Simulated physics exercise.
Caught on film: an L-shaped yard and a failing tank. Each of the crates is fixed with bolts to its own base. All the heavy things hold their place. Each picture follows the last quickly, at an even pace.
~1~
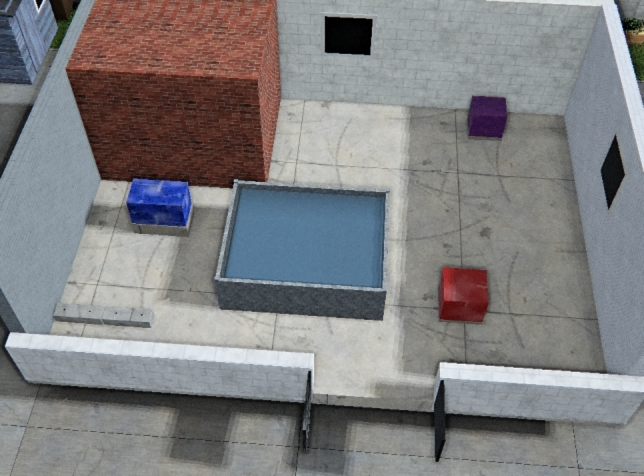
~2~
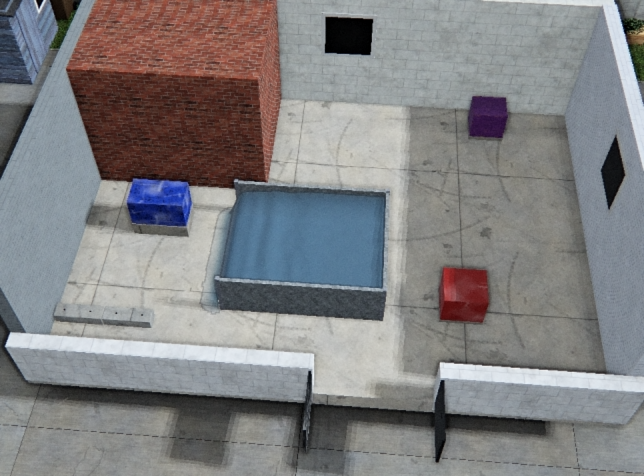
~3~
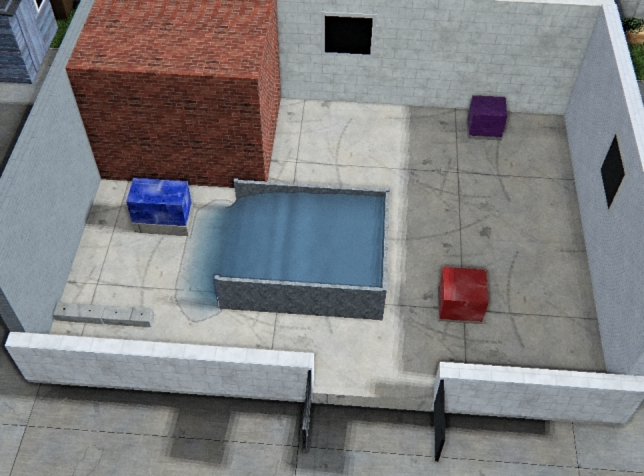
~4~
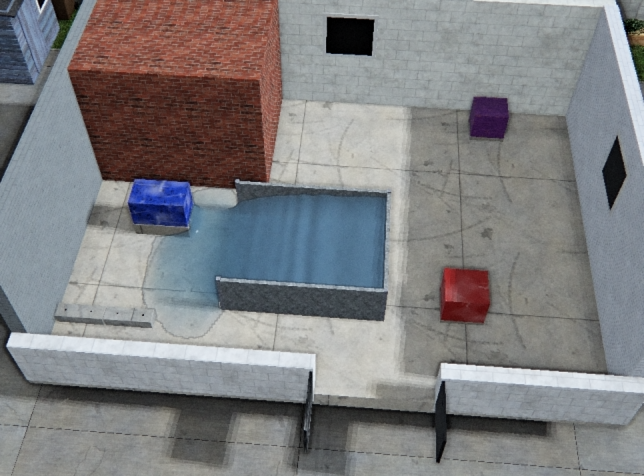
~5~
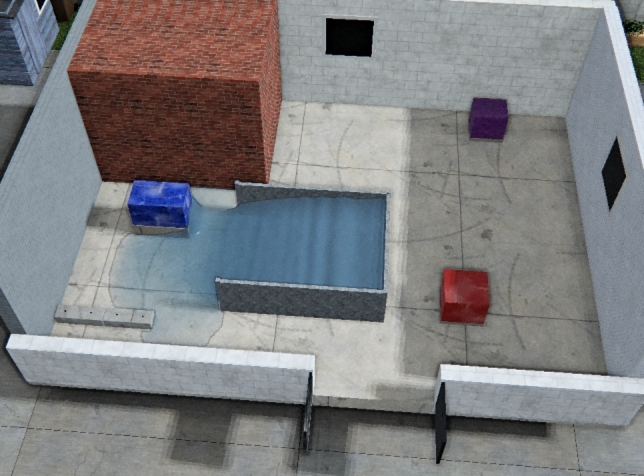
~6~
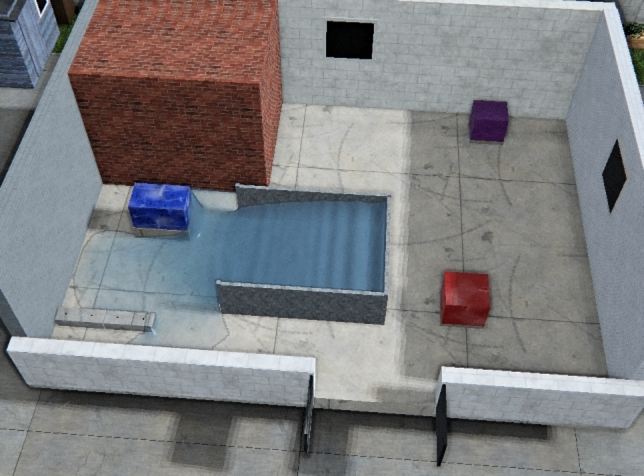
An L-shaped concrete yard enclosed by pale block walls is seen from high above, the view all but still. A grey-walled tank of blue water stands in the middle, with a brick block and a blue box on a low base to its left, a red box and a purple box to its right, and a gateway in front. The tank's left side opens and water pours out leftward, spreading across the floor around the blue box's base and the low kerb.
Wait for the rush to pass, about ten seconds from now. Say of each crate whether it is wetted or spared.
Blue crate: Becomes wet; red crate: Becomes wet; purple crate: Becomes wet.
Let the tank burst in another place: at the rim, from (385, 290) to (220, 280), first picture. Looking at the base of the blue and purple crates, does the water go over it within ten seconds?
Note: Blue one is left dry; purple one is left dry.
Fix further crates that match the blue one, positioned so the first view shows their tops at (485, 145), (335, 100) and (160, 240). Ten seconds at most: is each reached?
Well, the first one is never reached, the second is never reached, and the third goes wet.
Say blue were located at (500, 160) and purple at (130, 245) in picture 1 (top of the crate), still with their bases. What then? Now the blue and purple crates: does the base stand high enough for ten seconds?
Blue crate: Is missed. Purple crate: Is overtopped.
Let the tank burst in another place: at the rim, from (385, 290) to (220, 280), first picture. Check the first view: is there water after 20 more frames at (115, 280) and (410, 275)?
Going through them in turn, the first is drenched and the second is untouched by it.
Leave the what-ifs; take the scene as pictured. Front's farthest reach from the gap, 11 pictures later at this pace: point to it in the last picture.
The farthest wet point should be near (44, 362).
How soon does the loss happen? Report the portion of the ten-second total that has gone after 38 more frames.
Around 25 %.
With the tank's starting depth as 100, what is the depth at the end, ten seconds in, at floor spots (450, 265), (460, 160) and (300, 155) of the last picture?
Roughly 4 per cent, 6 per cent and 0 per cent.
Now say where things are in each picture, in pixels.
In the first picture, the open tank at (306, 236) is whole and still.
In the second picture, water pours out at (232, 248) and has run to (217, 310).
In the third picture, the front is at (197, 315), out from the gap at (232, 249).
In the fourth picture, water pours out at (233, 251) and has run to (180, 331).
In the fifth picture, the front is at (114, 292), out from the gap at (233, 253).
In the sixth picture, water pours out at (234, 256) and has run to (79, 280).
A moment on, water covers 20 % of the floor; the blue crate water round its plinth, the red crate not reached, the purple crate not reached.
Next, water covers 25 % of the floor; the blue crate water round its plinth, the red crate not reached, the purple crate not reached.
Then, water covers 40 % of the floor; the blue crate water round its plinth, the red crate not reached, the purple crate not reached.
Later, water covers 70 % of the floor; the blue crate water round its plinth, the red crate water round its plinth, the purple crate water round its plinth.
In the end, water covers 90 % of the floor; the blue crate was topped, the red crate was topped, the purple crate was topped.
